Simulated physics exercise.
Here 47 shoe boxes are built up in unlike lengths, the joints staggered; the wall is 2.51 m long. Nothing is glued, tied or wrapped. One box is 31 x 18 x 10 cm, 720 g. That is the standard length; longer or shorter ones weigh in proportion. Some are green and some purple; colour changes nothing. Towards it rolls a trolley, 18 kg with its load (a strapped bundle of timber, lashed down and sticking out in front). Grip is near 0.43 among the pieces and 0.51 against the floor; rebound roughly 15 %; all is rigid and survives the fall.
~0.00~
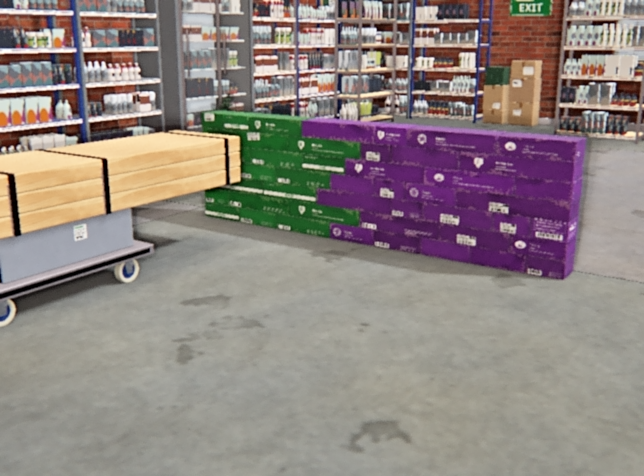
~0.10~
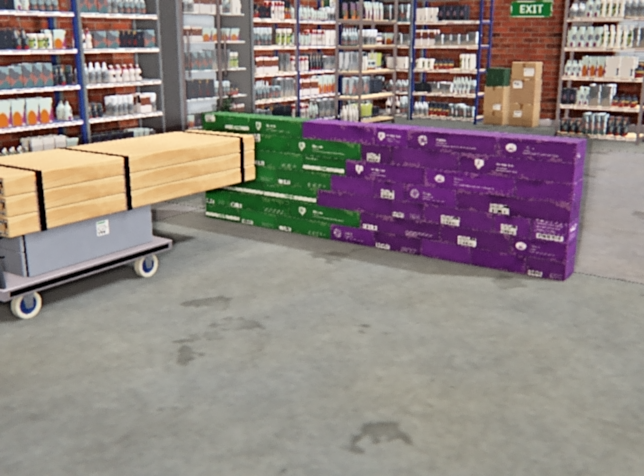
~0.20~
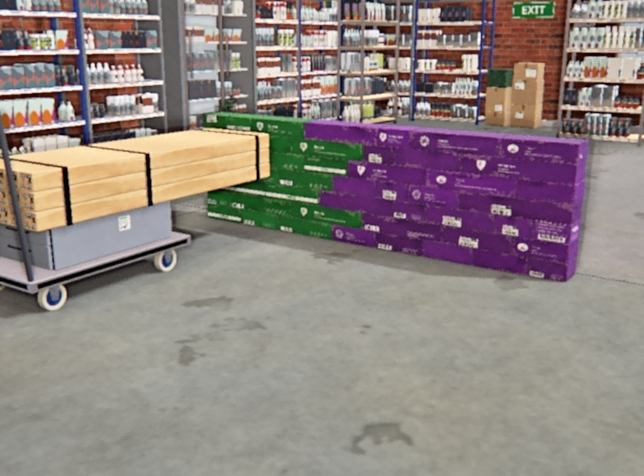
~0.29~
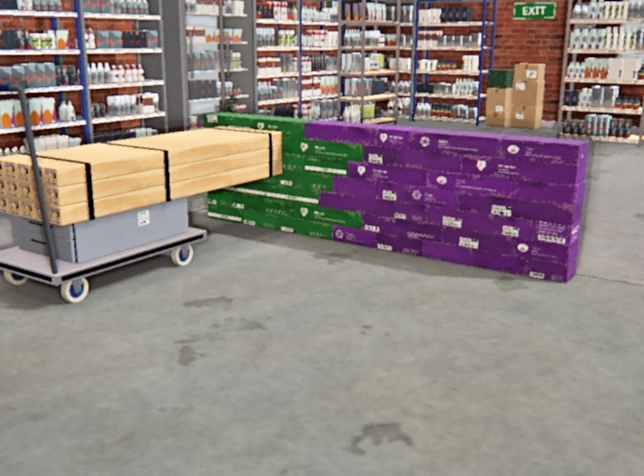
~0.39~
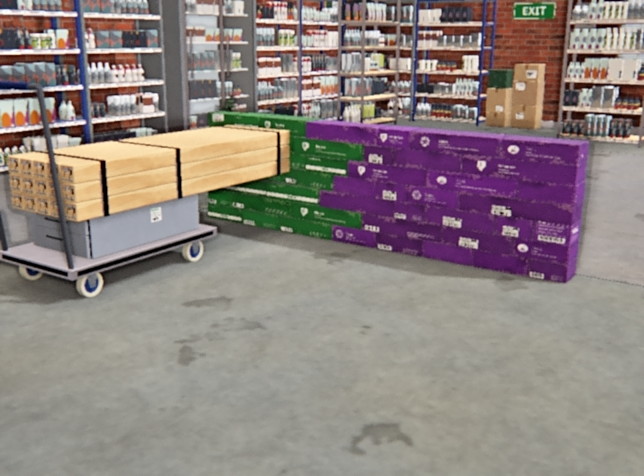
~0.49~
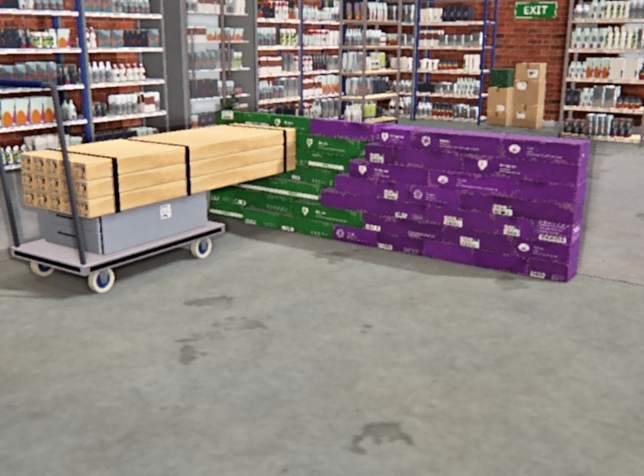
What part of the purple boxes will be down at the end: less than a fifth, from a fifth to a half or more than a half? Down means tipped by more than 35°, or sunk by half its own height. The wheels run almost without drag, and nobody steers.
It comes to under a fifth.
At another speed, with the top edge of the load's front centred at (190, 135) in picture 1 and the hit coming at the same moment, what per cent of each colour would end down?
In that case green 70, purple 0 per cent.
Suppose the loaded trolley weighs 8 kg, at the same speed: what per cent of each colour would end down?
Then green 0, purple 0 per cent.
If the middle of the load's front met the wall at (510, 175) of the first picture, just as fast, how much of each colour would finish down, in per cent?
In that case green 0, purple 30 per cent.
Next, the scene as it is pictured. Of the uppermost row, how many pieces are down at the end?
The count is 4.
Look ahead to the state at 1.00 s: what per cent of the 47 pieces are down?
At that moment 40 per cent.
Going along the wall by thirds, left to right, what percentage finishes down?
In per cent: Left 90, middle 20, right 0.
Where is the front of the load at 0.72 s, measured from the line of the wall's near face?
Roughly 25 cm.
After 0.72 s, load 24 cm past the wall's line, still rolling; none of the 27 purple boxes down (5 of 47 in all colours); top purple box unmoved; top green box 26° from how it stood, 7 cm lower.
After 1.00 s, load 36 cm past the wall's line, still rolling; 1 of the 27 purple boxes down (18 of 47 in all colours); top purple box unmoved; top green box on its side.
In the end (2.0 s), load 67 cm past the wall's line, still rolling; 1 of the 27 purple boxes down (18 of 47 in all colours); top purple box unmoved; top green box upside down. That is 4 per cent. From the last view, middles, top purple box near (402, 136), top green box near (329, 182).
